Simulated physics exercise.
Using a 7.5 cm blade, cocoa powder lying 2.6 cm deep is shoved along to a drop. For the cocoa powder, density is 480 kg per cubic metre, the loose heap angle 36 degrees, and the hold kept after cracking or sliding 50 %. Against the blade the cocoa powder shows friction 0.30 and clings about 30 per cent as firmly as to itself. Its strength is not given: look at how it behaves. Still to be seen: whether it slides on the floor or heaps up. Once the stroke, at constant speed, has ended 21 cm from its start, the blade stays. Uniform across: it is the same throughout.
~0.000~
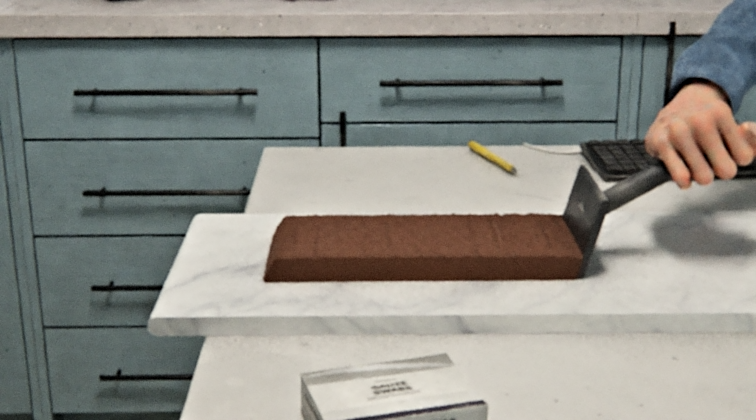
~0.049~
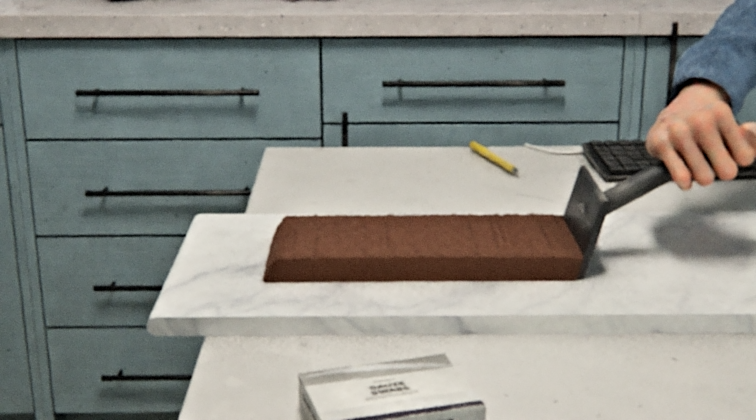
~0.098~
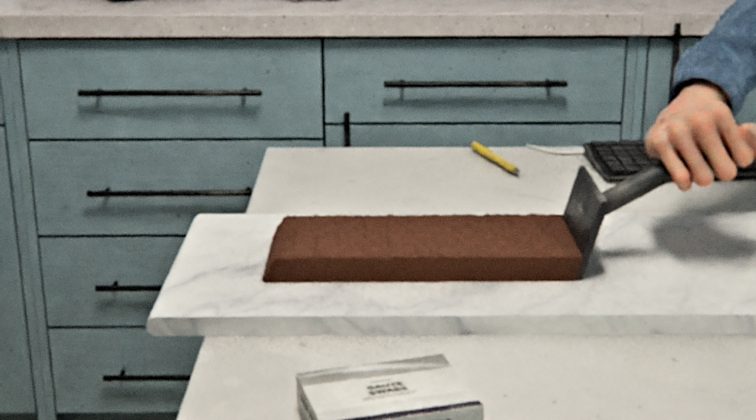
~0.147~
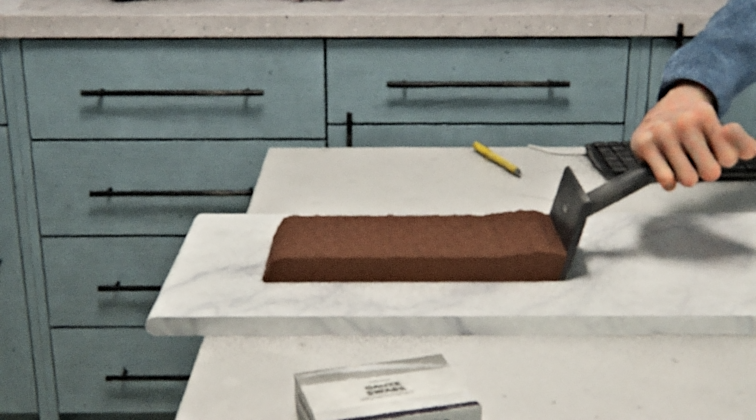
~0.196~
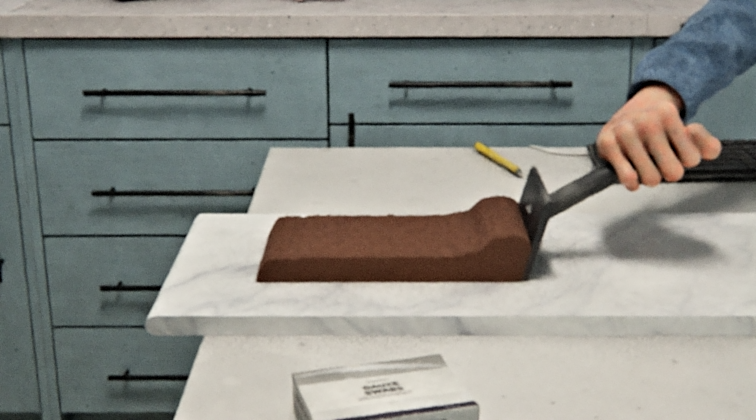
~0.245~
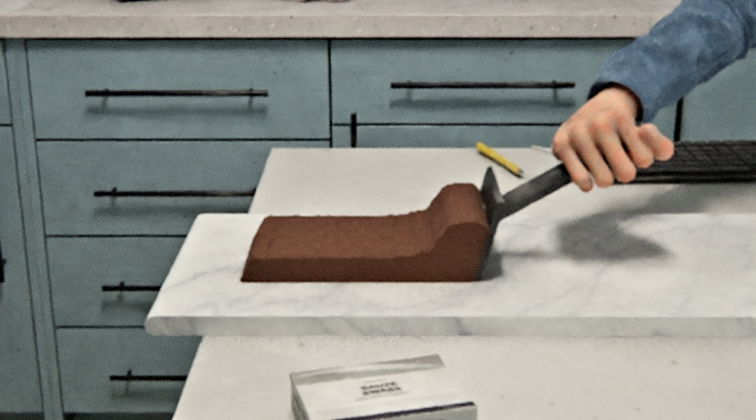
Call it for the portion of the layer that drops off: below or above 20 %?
Call: Above.
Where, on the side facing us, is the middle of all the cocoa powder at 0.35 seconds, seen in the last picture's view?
That point lands roughly at (293, 262).
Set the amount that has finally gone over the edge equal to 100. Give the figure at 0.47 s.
Roughly 10 per cent.
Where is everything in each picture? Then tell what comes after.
In the first picture, foot of the blade at (576, 281), not yet moved; leading edge of the cocoa powder at (264, 282), piled 2.4 cm high.
In the second picture, foot of the blade at (576, 281), not yet moved; leading edge of the cocoa powder at (264, 282), piled 2.4 cm high.
In the third picture, foot of the blade at (574, 282), not yet moved; leading edge of the cocoa powder at (264, 282), piled 2.4 cm high.
In the fourth picture, foot of the blade at (558, 282), moved 1.7 cm; leading edge of the cocoa powder at (263, 282), piled 2.9 cm high.
In the fifth picture, foot of the blade at (520, 282), moved 5.2 cm; leading edge of the cocoa powder at (257, 282), piled 4.5 cm high.
In the sixth picture, foot of the blade at (472, 283), moved 9.7 cm; leading edge of the cocoa powder at (241, 282), piled 6.1 cm high.
After 0.35 s, 0 % has gone over the edge.
After 0.47 s, 4 % has gone over the edge.
After 0.59 s, 25 % has gone over the edge.
After 0.71 s, 35 % has gone over the edge.
After 0.78 s, at the end, 35 % has gone over the edge.
